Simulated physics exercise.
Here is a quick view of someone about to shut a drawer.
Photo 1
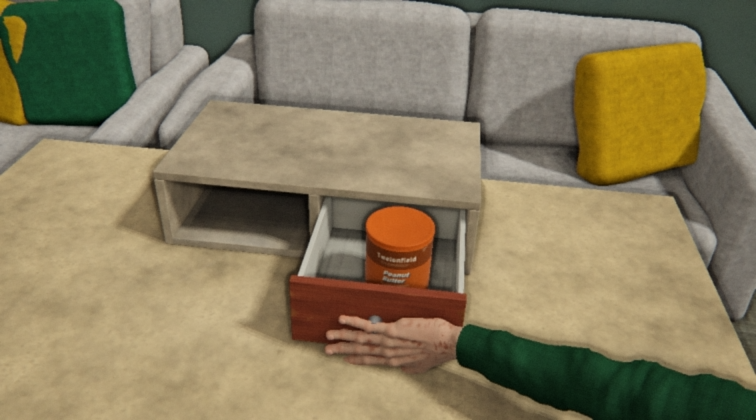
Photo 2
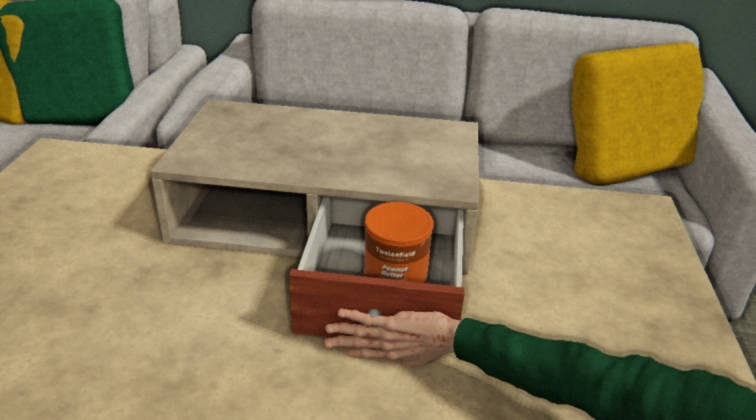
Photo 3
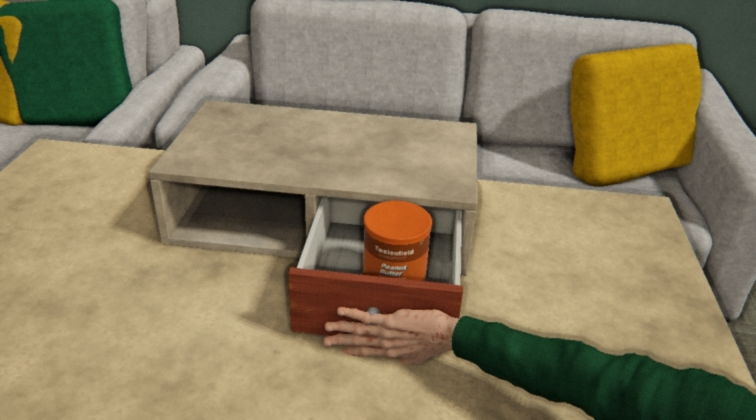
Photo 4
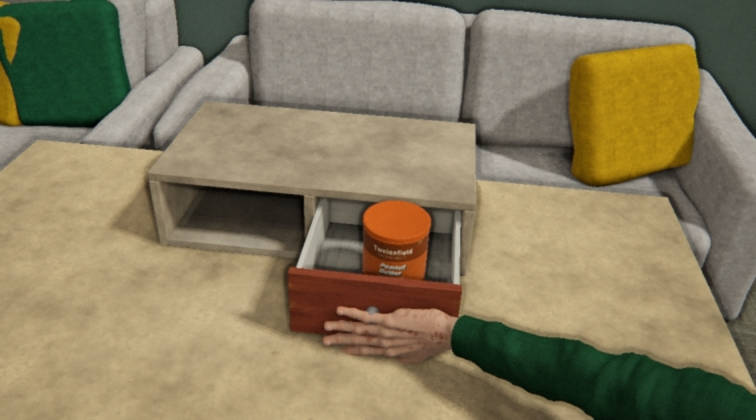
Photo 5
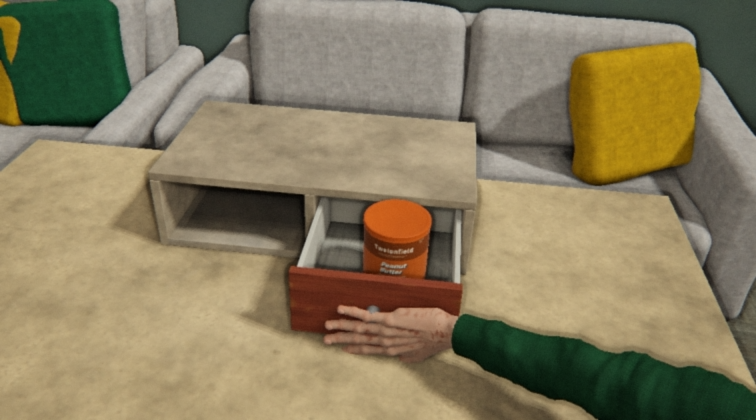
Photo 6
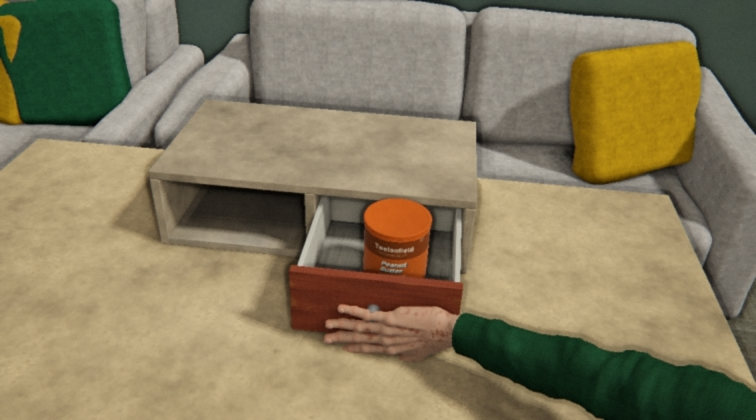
A hand in a green sleeve resting on an open red-fronted drawer holding an orange tub, nudging it slightly inward, then staying still.
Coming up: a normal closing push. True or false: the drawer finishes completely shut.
False.
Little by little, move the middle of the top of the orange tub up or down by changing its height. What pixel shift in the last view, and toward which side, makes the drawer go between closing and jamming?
Roughly 12 pixels down.
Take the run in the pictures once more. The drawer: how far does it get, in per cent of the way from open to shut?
It halts at about 40 percent of the way.
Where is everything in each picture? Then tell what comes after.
The first frame shows drawer (386, 262) wide open; orange tub (398, 259).
The second frame shows drawer (385, 257) wide open; chest (328, 180).
The third frame shows drawer (384, 256) wide open; orange tub (396, 252).
The fourth frame shows drawer (383, 255) wide open; chest (325, 182).
The fifth frame shows drawer (384, 255) wide open; orange tub (396, 251).
The sixth frame shows drawer (384, 254) wide open; chest (326, 180).
Then, 0.34 s past the last view, drawer starting in.
Finally, the drawer will not close.
